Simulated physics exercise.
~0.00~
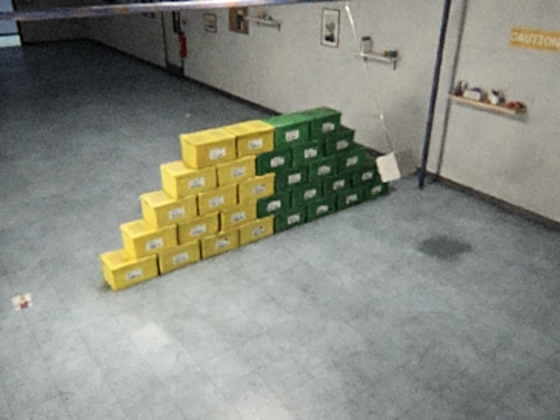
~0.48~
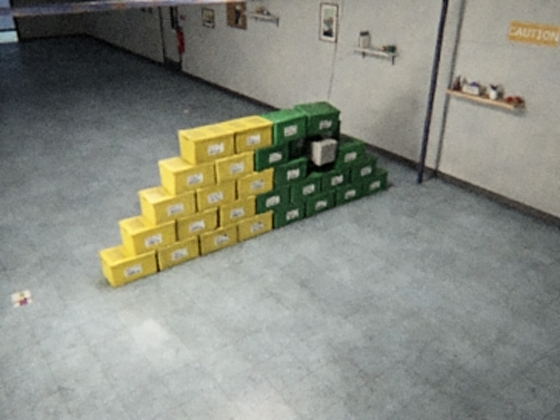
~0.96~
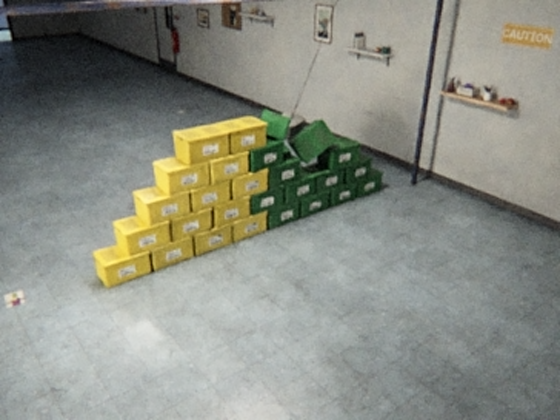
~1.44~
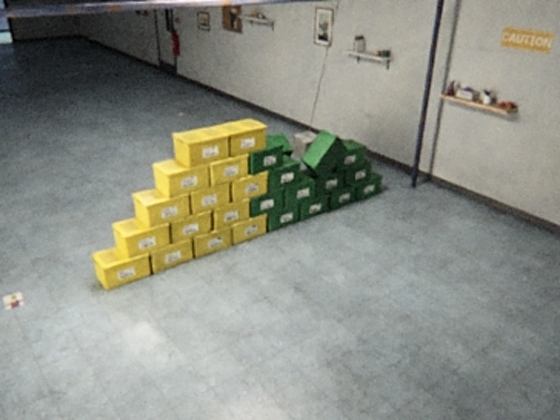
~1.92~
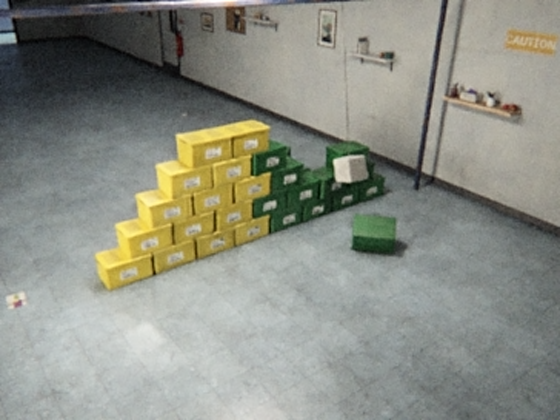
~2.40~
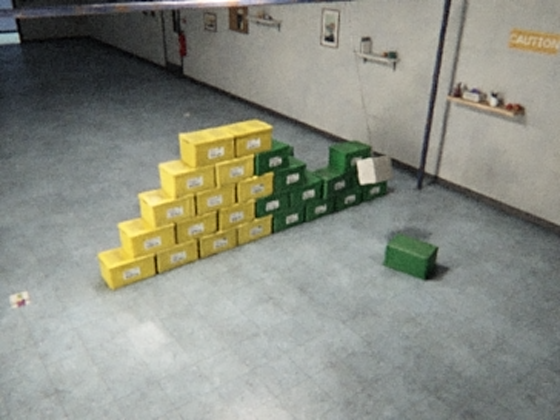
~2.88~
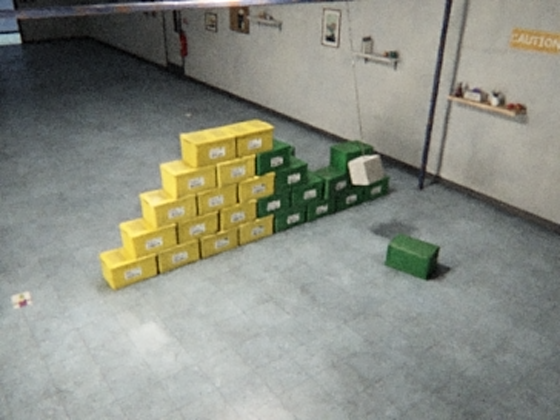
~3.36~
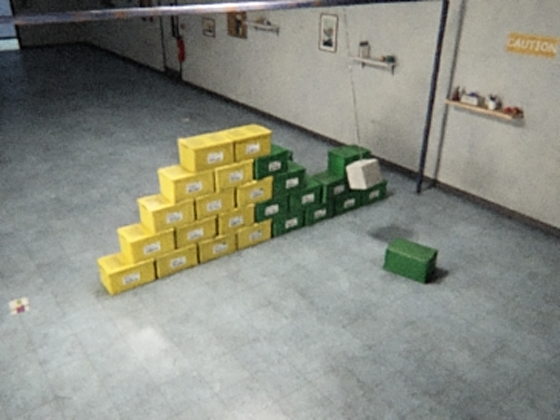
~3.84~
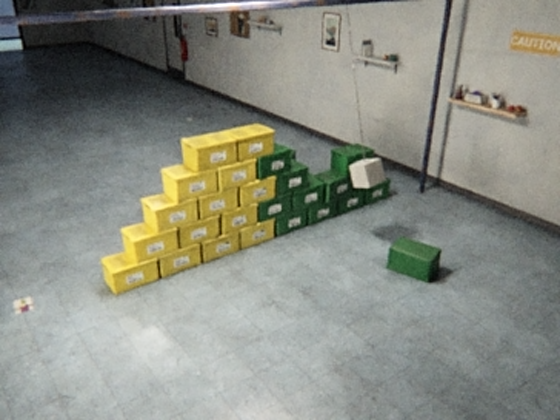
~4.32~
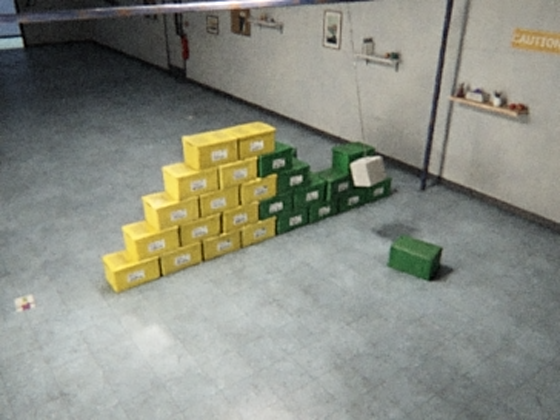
In a wide room with a grey tiled floor, seen from above at a slight sway, a stepped wall of lidded boxes stands near a pale wall with shelves and a yellow caution sign. The boxes are yellow on the left and green on the right, and a pale block hangs on a line beside the green end. The block swings left into the upper green boxes, knocking several loose and tipping them. As it swings back right, one green box tumbles to the floor in front. It comes to rest there, the block settles against the green end, and the yellow boxes remain stacked.
